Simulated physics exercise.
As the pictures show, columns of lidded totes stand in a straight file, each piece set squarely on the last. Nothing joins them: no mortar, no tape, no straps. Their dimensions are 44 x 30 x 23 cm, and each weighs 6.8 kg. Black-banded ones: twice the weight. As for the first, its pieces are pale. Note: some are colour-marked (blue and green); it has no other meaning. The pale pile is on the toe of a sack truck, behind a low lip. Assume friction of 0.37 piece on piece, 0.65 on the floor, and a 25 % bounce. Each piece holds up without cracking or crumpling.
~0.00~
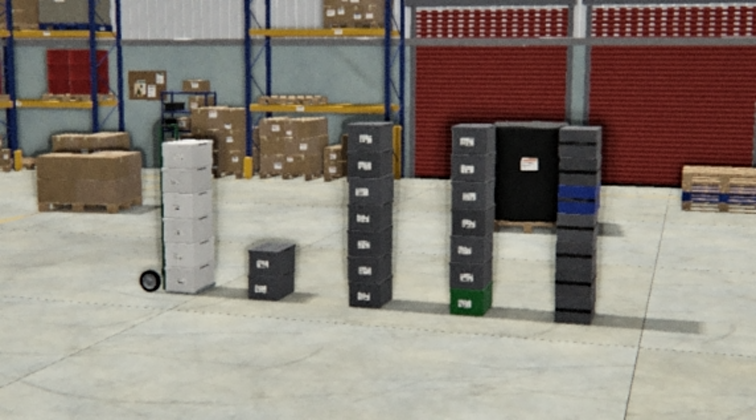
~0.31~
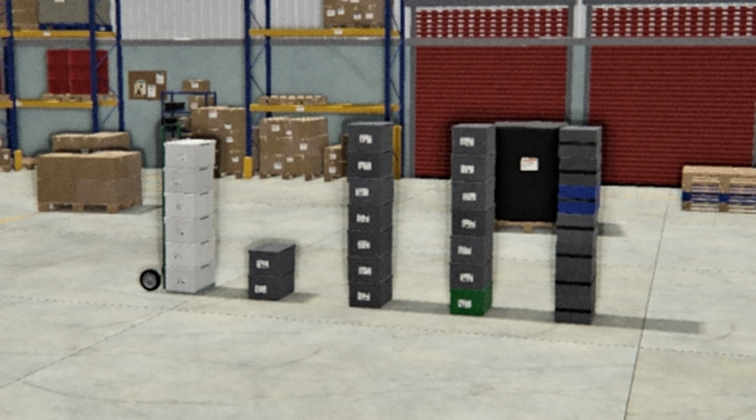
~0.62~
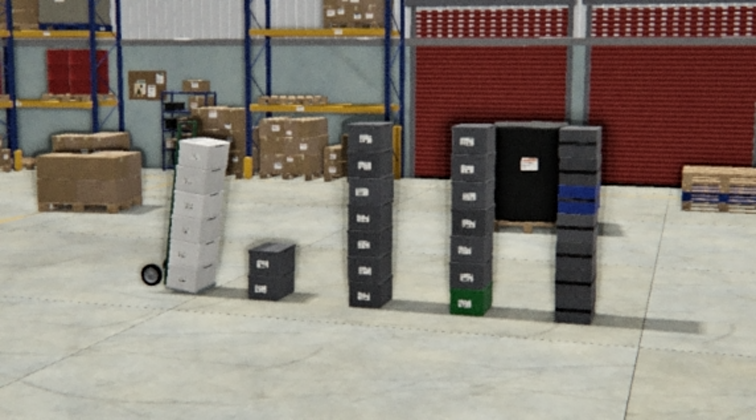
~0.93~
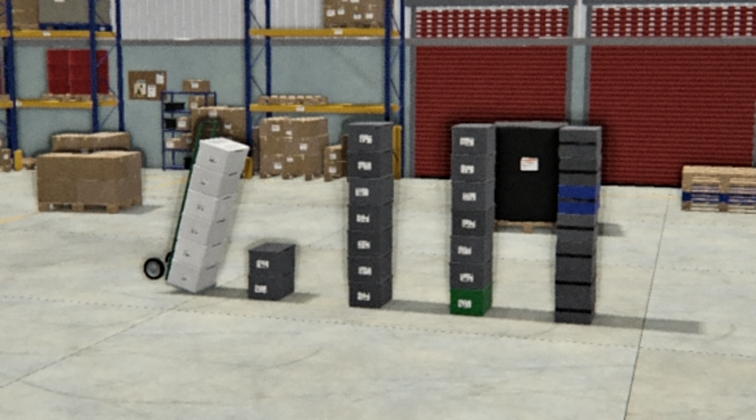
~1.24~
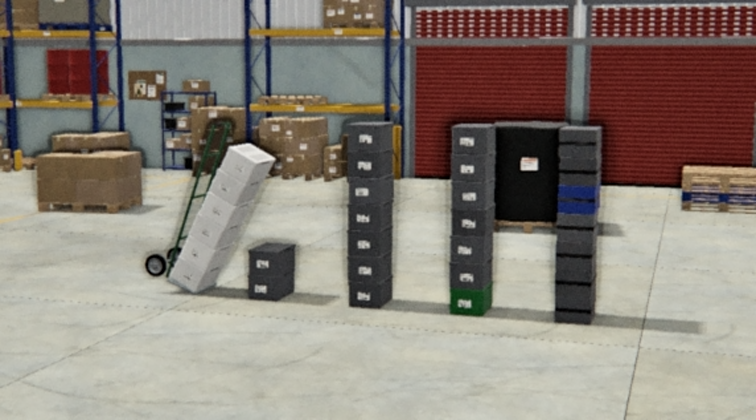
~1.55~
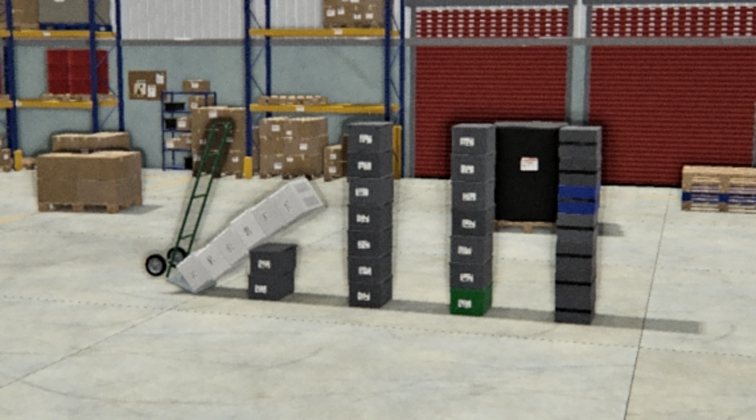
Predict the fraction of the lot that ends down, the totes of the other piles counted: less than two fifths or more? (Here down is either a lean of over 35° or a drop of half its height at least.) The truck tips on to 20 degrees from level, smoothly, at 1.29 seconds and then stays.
Looks like the toll is going to fall short of two fifths.
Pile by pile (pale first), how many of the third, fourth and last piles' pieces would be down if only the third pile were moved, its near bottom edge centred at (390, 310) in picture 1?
Down counts: Third 0, fourth 0, last 0.
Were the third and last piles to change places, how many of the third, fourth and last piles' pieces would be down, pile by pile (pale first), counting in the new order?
After the swap, the third pile would have 0 down, the fourth 0 and the last 0.
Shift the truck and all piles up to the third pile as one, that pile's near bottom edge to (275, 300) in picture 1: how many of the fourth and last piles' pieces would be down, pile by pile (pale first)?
Pile by pile, fourth 0 and last 0.
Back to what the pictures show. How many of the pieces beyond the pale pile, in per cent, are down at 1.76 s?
By then 0 %.
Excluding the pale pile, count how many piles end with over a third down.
In total, 0.
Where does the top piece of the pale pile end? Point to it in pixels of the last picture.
End position: Near (338, 285) px.
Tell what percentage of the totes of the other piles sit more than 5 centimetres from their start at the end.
5 in a hundred end up shifted.
After 1.61 s, 6 of the pale pile down; none of the 23 other totes down, 1 disturbed.
After 1.90 s, 6 of the pale pile down; none of the 23 other totes down, 2 disturbed.
At rest (2.5 s), 6 of the pale pile down; none of the 23 other totes down, 3 disturbed; blue tote unmoved; green tote unmoved. That is 0 per cent. As the last picture would show them, middles, blue tote near (580, 197), green tote near (472, 298).
